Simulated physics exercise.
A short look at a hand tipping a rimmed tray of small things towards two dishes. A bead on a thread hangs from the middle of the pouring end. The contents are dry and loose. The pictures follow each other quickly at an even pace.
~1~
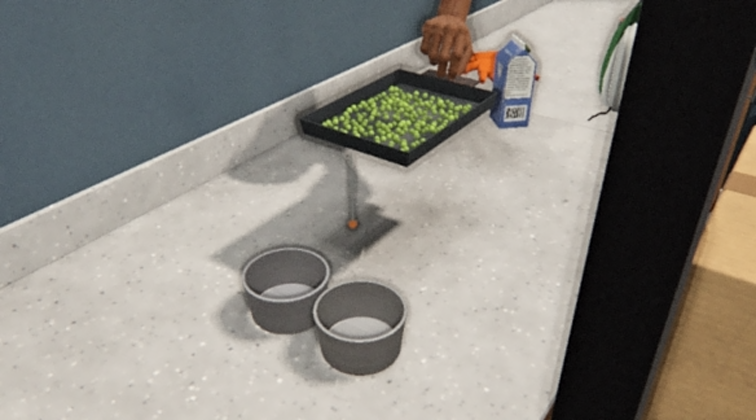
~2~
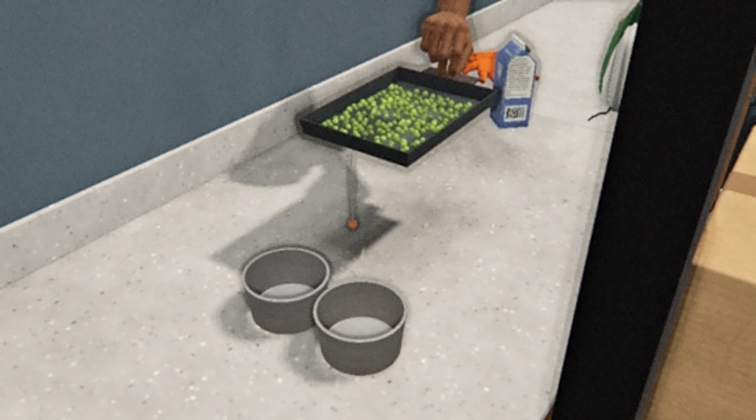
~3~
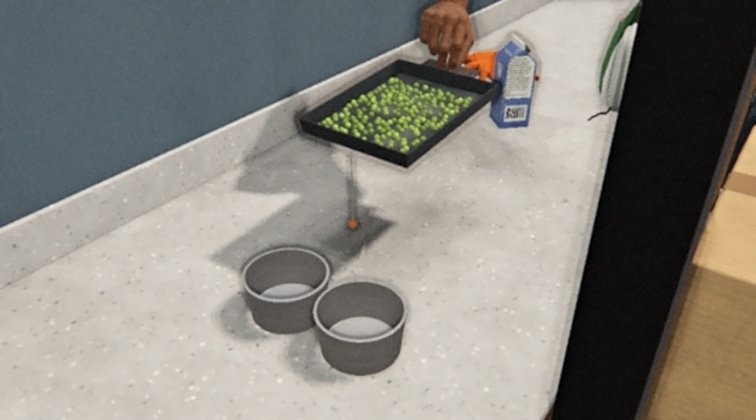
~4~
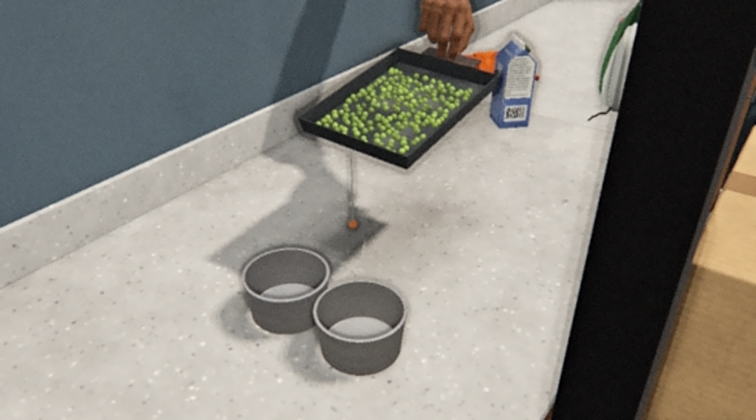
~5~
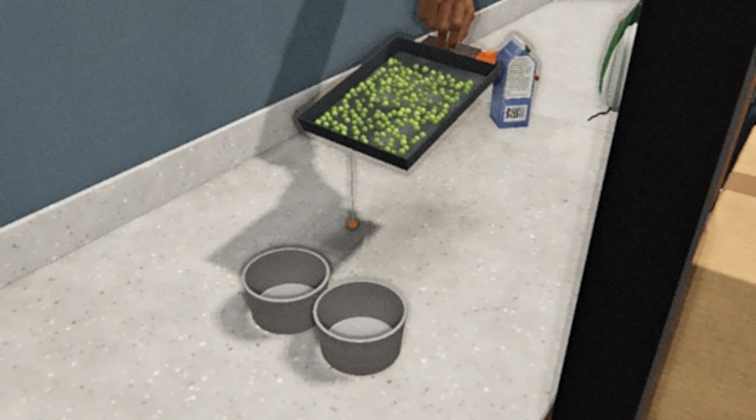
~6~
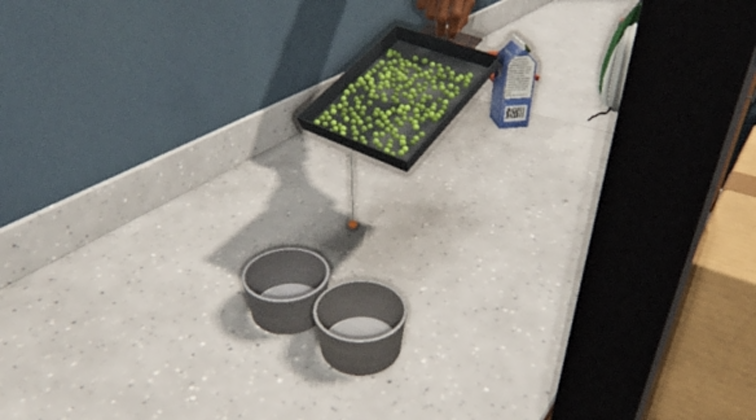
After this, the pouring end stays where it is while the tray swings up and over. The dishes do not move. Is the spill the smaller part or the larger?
The two hold only the smaller part of the load.
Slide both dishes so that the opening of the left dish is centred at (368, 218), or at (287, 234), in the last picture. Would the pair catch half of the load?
In turn: Less than half; more than half.
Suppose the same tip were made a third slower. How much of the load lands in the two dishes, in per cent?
Near 20 %.
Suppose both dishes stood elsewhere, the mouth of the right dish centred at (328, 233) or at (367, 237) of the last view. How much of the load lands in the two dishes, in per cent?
In turn 0 and 10 in a hundred.
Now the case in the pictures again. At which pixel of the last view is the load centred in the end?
Around (377, 305).
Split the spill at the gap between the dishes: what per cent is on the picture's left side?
It comes to 0 per cent or so.
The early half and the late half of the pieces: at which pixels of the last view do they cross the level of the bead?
The first part at (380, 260); the rest at (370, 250).
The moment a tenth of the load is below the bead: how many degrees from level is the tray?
Around 100° of tilt.
Shortly afterwards, tray tipped steeply; all but a few on the tray; only a few in the air.
Next, tray tipped right over; the bulk on the tray; only a few in the right dish; a little outside both; a little in the air.
Some moments later, tray tipped past a quarter turn; a little in the right dish; only a few in the left dish; all but a few outside both.
In the end, tray tipped past a quarter turn; a little in the right dish; only a few in the left dish; all but a few outside both.
